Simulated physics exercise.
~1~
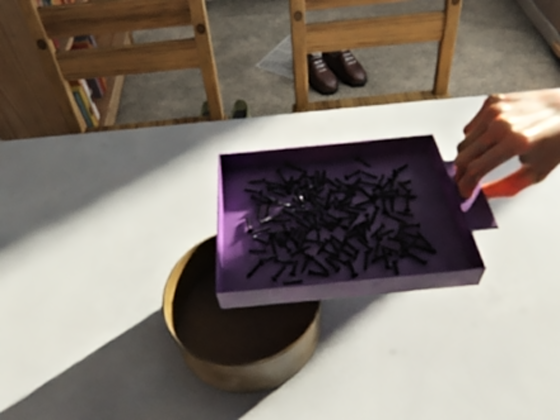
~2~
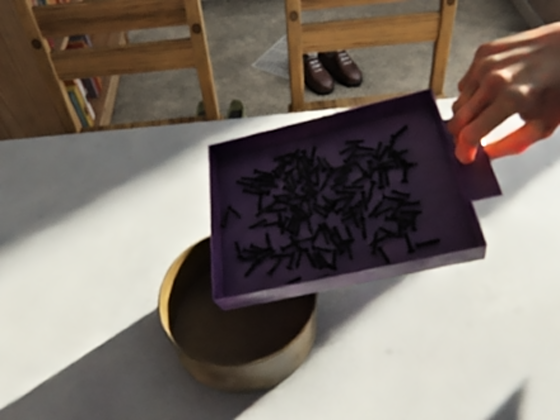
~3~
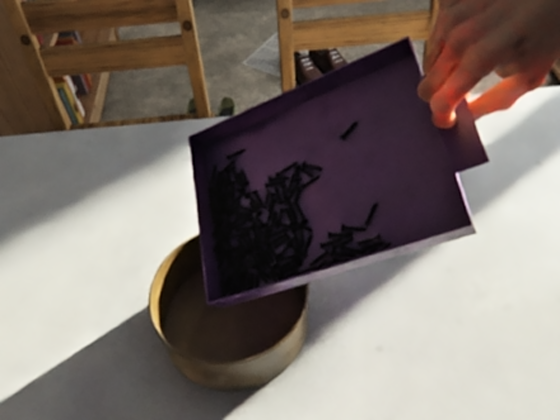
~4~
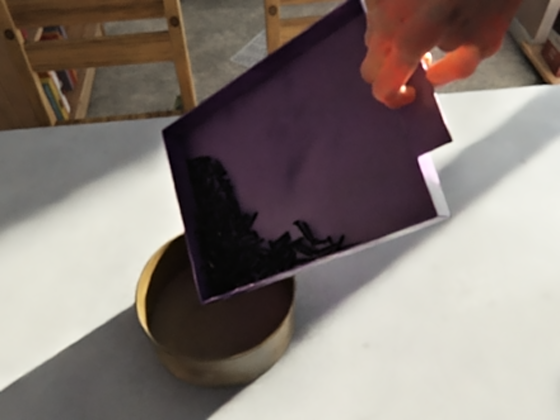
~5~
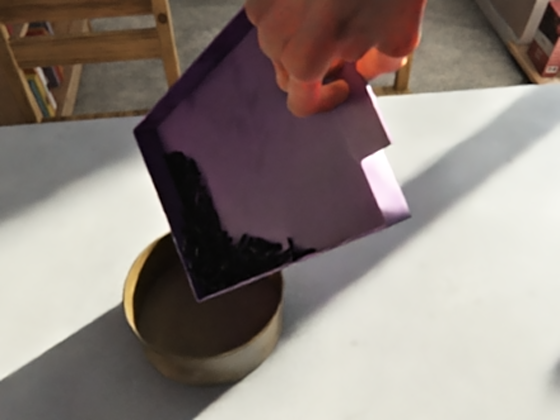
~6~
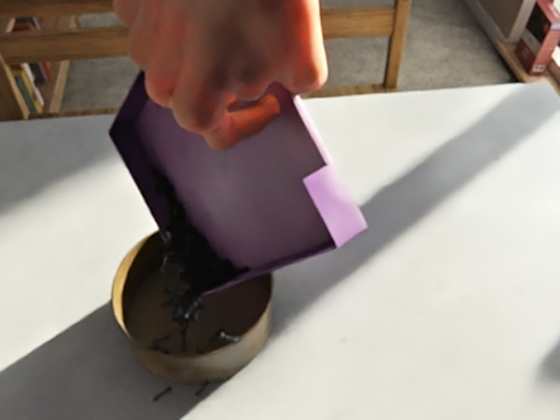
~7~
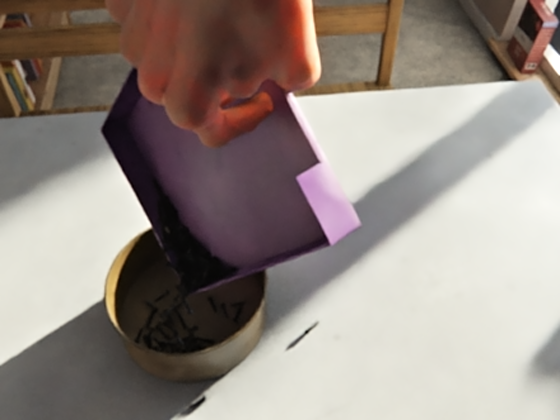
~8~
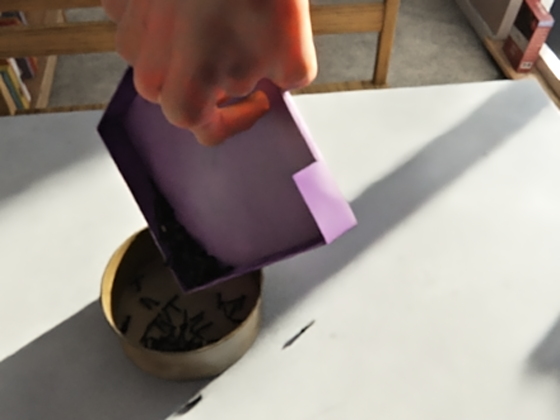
The clip opens on a hand holding a shallow purple tray of many small black screws above a round, tan pot on a white table, with wooden chairs behind. The hand tips the tray toward the left, and the screws slide down and bunch along its lower edges. As the tilt steepens, the tray shifts left over the pot while the pile gathers in the lowest corner. Screws then spill from that corner into the pot, and a few land on the table. At the end, the hand holds the tray steeply tilted, with a dark clump still in its corner and screws scattered inside the pot.
